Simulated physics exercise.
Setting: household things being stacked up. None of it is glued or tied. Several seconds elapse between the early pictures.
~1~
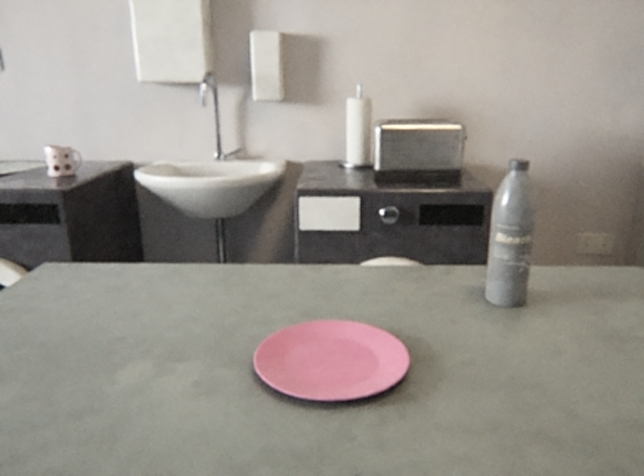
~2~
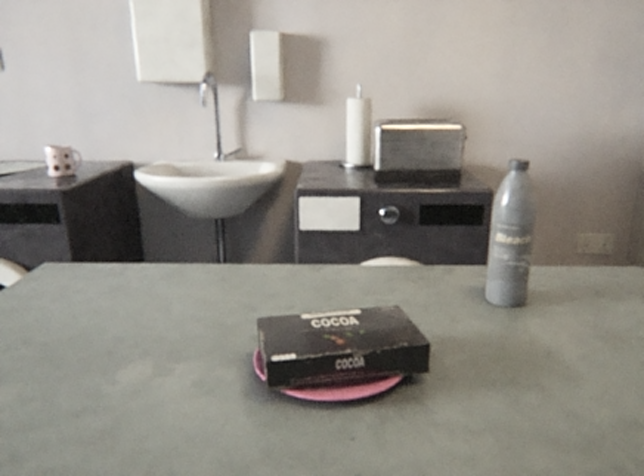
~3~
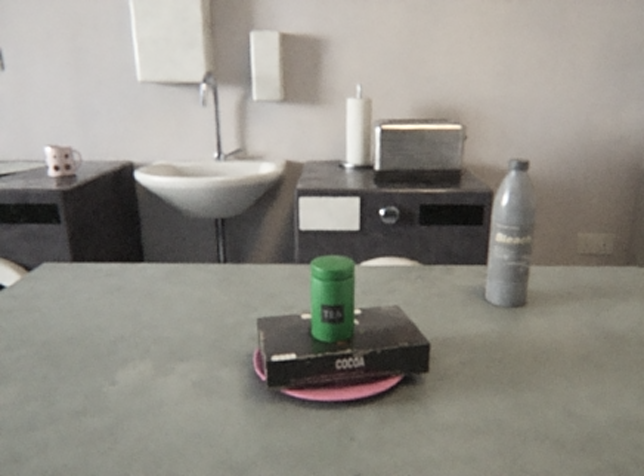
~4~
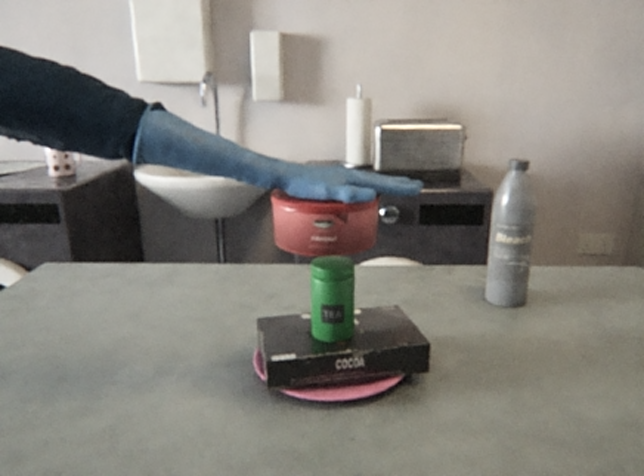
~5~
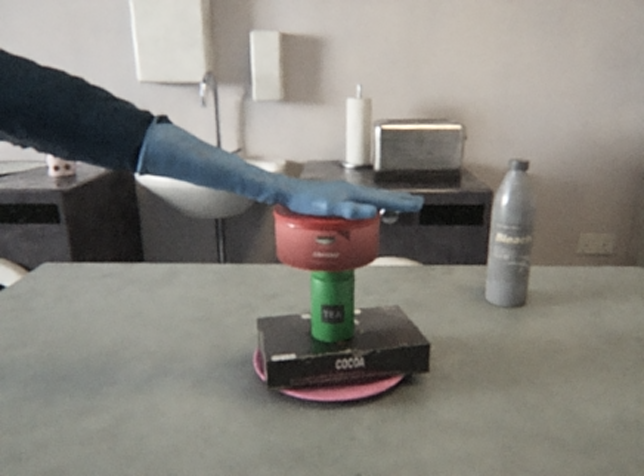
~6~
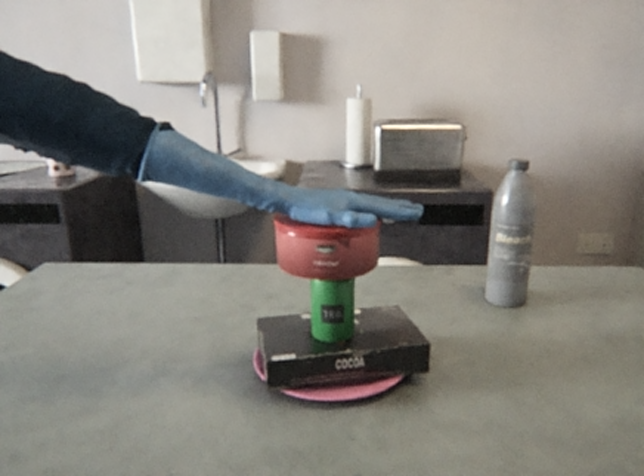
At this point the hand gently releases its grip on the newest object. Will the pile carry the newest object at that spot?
The build stays upright.
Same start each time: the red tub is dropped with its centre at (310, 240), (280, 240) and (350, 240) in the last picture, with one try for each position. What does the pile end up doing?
The pile collapses in the first case, collapses in the second case and remains standing in the third case.
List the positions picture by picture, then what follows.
The last thing is not in view yet, in the first picture.
The last thing is not in view yet, in the second picture.
The last thing is not in view yet; green jar (333, 298), in the third picture.
Coming down; red tub (325, 217), in the fourth picture.
Coming down; red tub (328, 232); green jar (333, 298), in the fifth picture.
Set down, still held; red tub (328, 239), in the sixth picture.
Then, 0.20 s later than the last frame, all is still.
Then, 0.50 s later than the last frame, red tub resting near (328, 241).
When it is over, all 5 as before. End places, in pixels of the last picture, red tub near (328, 241). The pile holds.
